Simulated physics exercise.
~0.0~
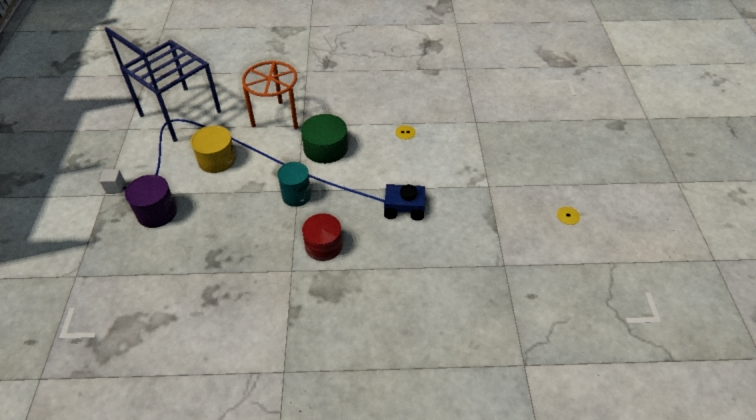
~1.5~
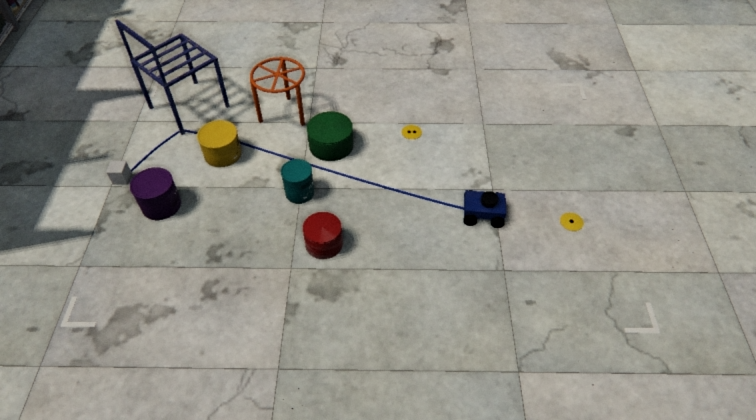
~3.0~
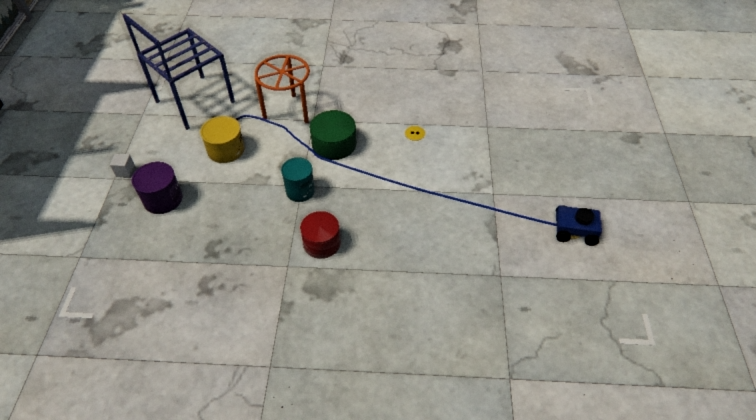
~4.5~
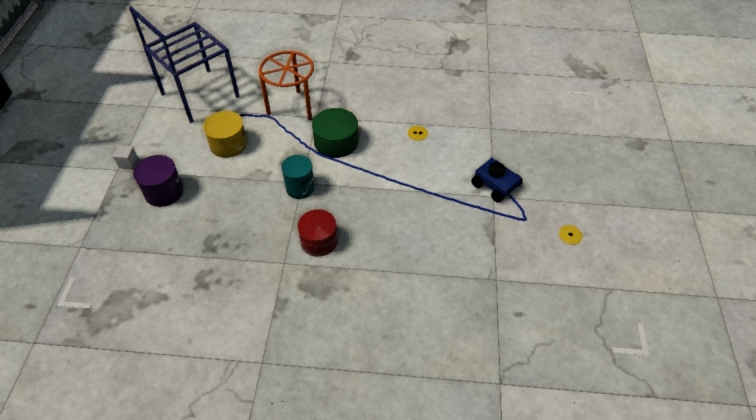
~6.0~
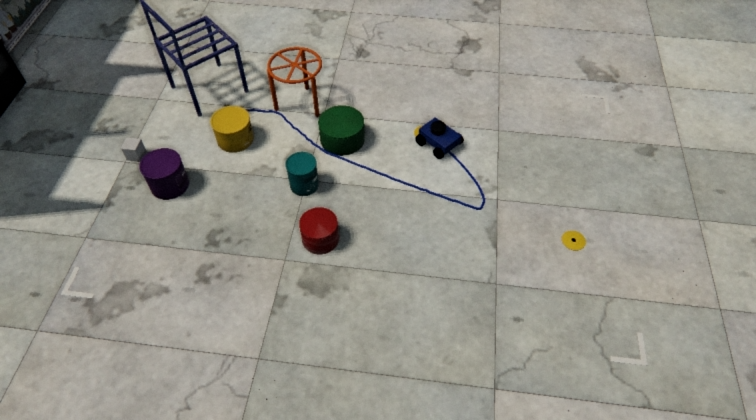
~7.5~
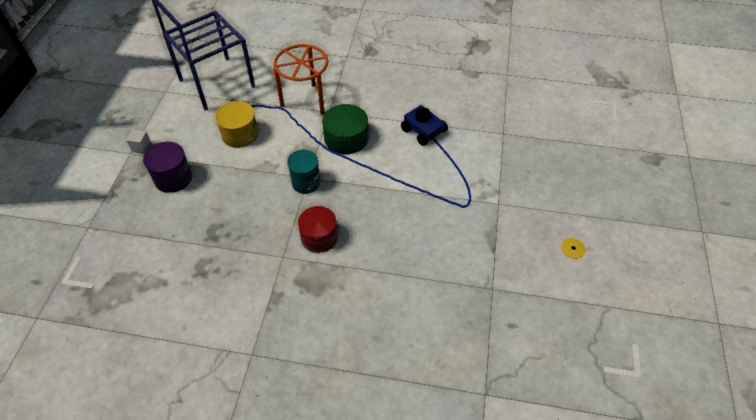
On a tiled floor, a blue cart trails its lead right, then turns back up-left.
